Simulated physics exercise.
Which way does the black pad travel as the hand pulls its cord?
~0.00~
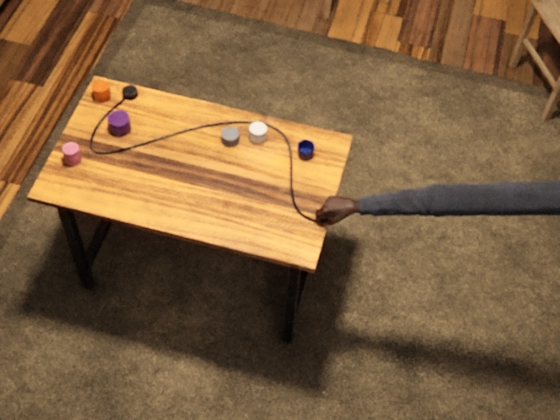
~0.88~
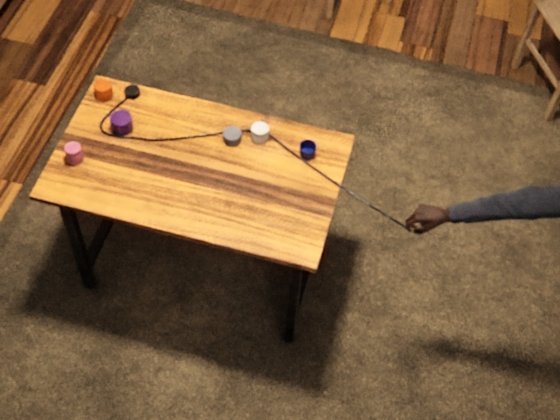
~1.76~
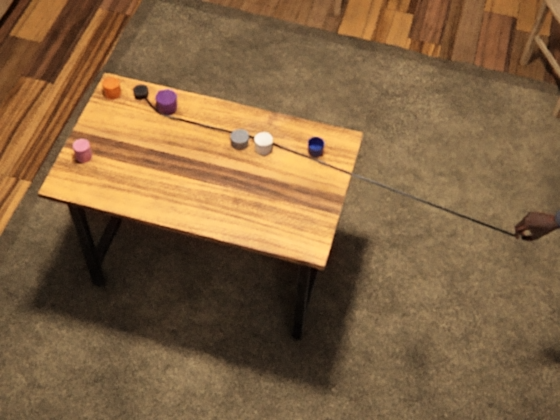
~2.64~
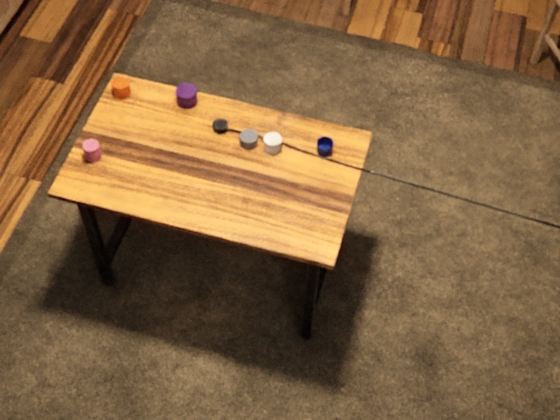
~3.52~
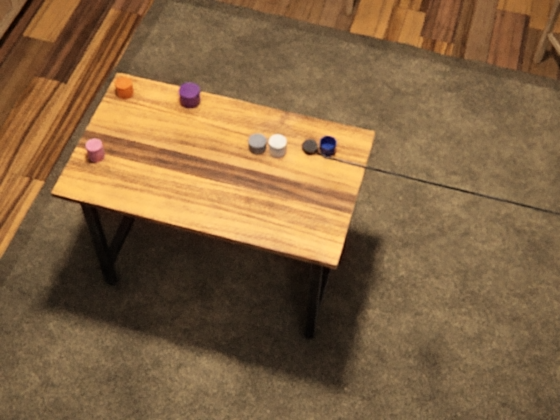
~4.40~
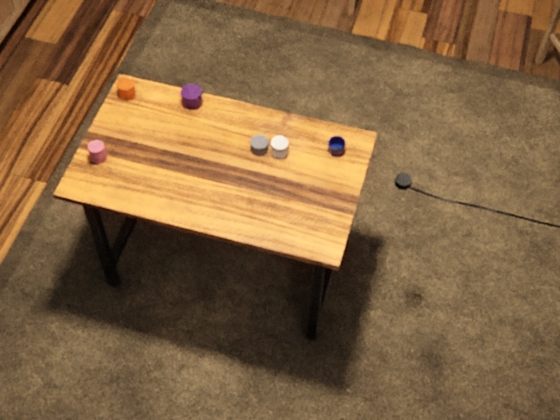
The black pad travels to the right, across the table and off its right end.
